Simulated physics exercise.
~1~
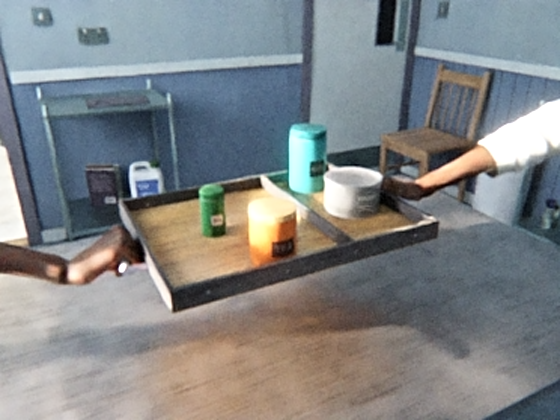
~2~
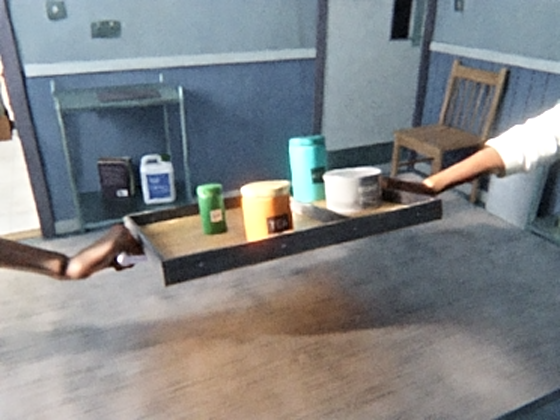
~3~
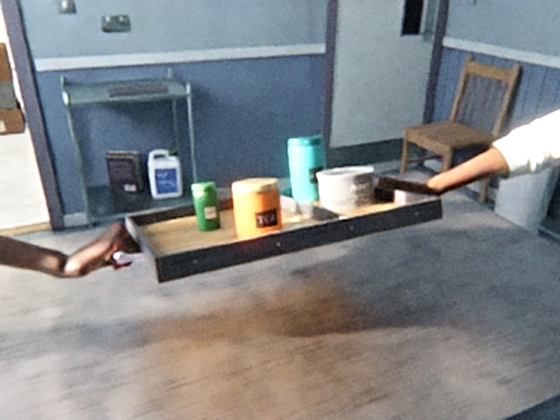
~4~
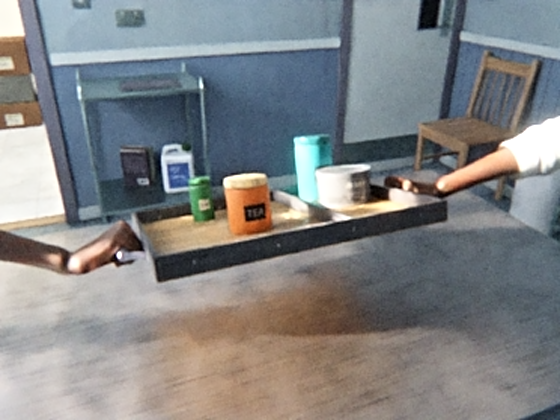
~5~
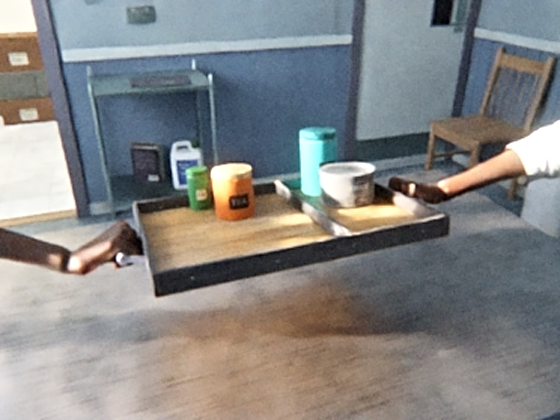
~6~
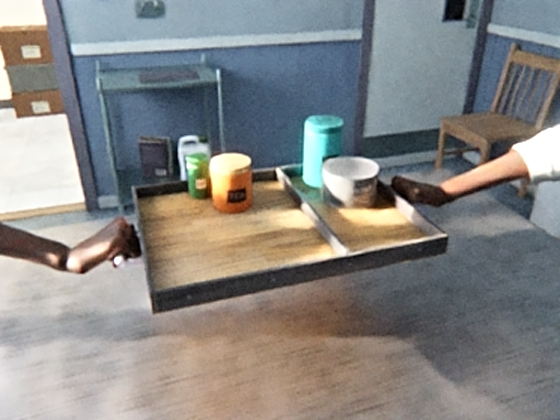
A wooden tray with a dark rim and a cross bar is held between two hands in a blue-walled room, seen from slightly above, with a chair and a small shelf behind. A small green shaker and an orange jar stand left of the bar, a tall turquoise jar and a pale grey tub towards the right. The hands tip the tray so its far side drops, and the orange jar slides back and left, while the shaker and tub shift too. The tray is levelled again, ending with everything upright and the orange jar beside the shaker near the far rim.
